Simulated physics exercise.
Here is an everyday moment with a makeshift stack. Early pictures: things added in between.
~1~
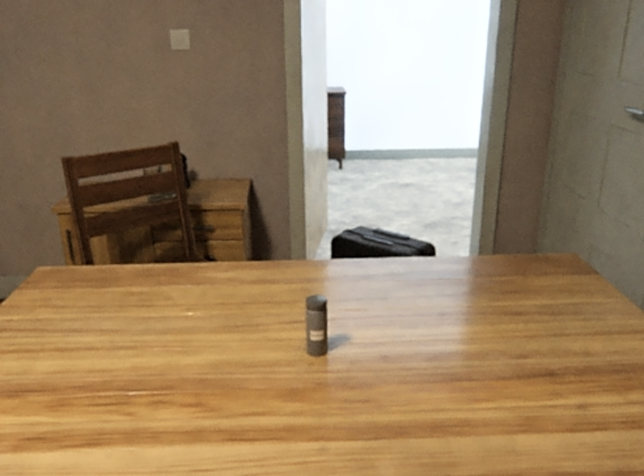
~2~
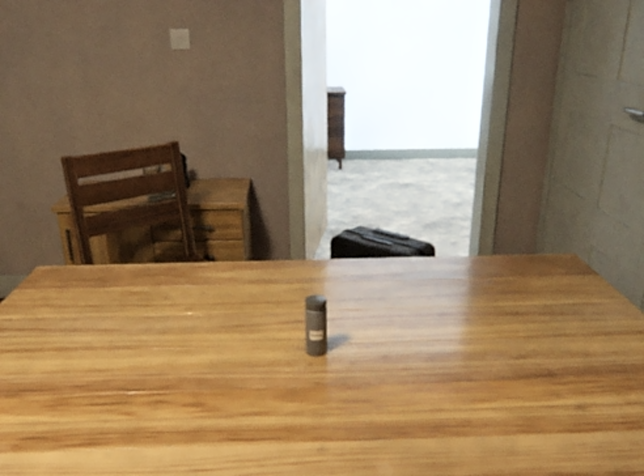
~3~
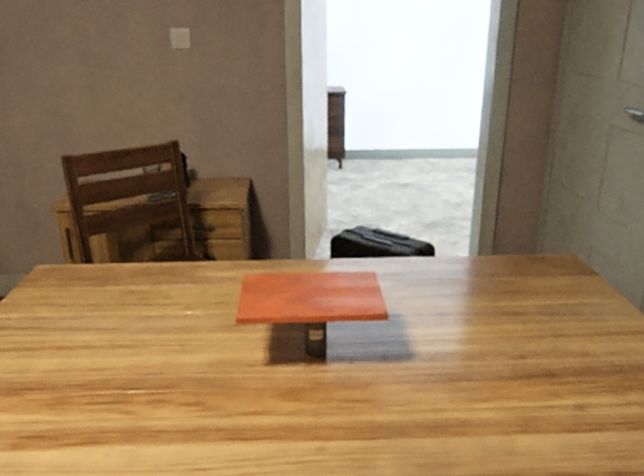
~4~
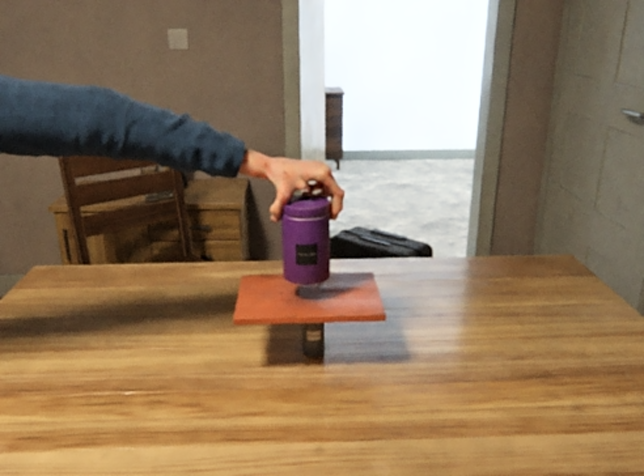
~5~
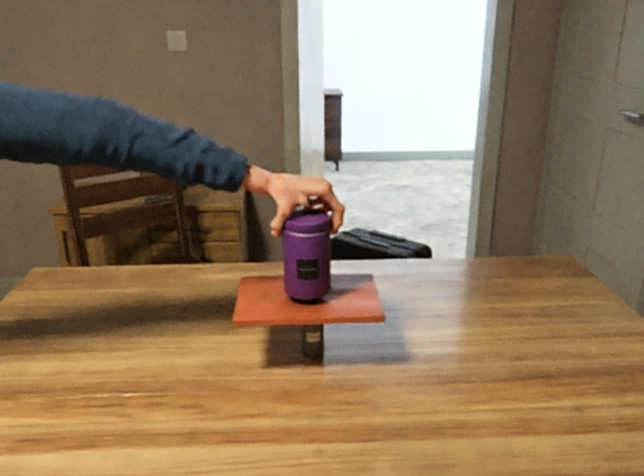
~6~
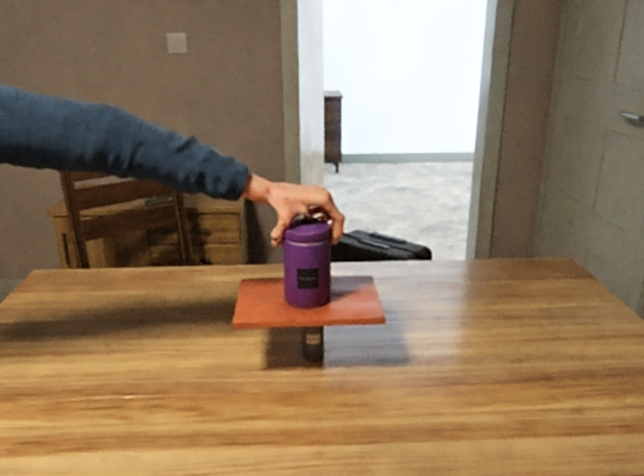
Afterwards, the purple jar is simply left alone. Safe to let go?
Stays put.
Then, 0.20 s past the last view, nothing moves.
Then, 0.40 s past the last view, purple jar resting near (307, 263).
Finally, all 3 still in place. Final places as the last picture's camera would see them, purple jar near (307, 263). The stack keeps its balance.
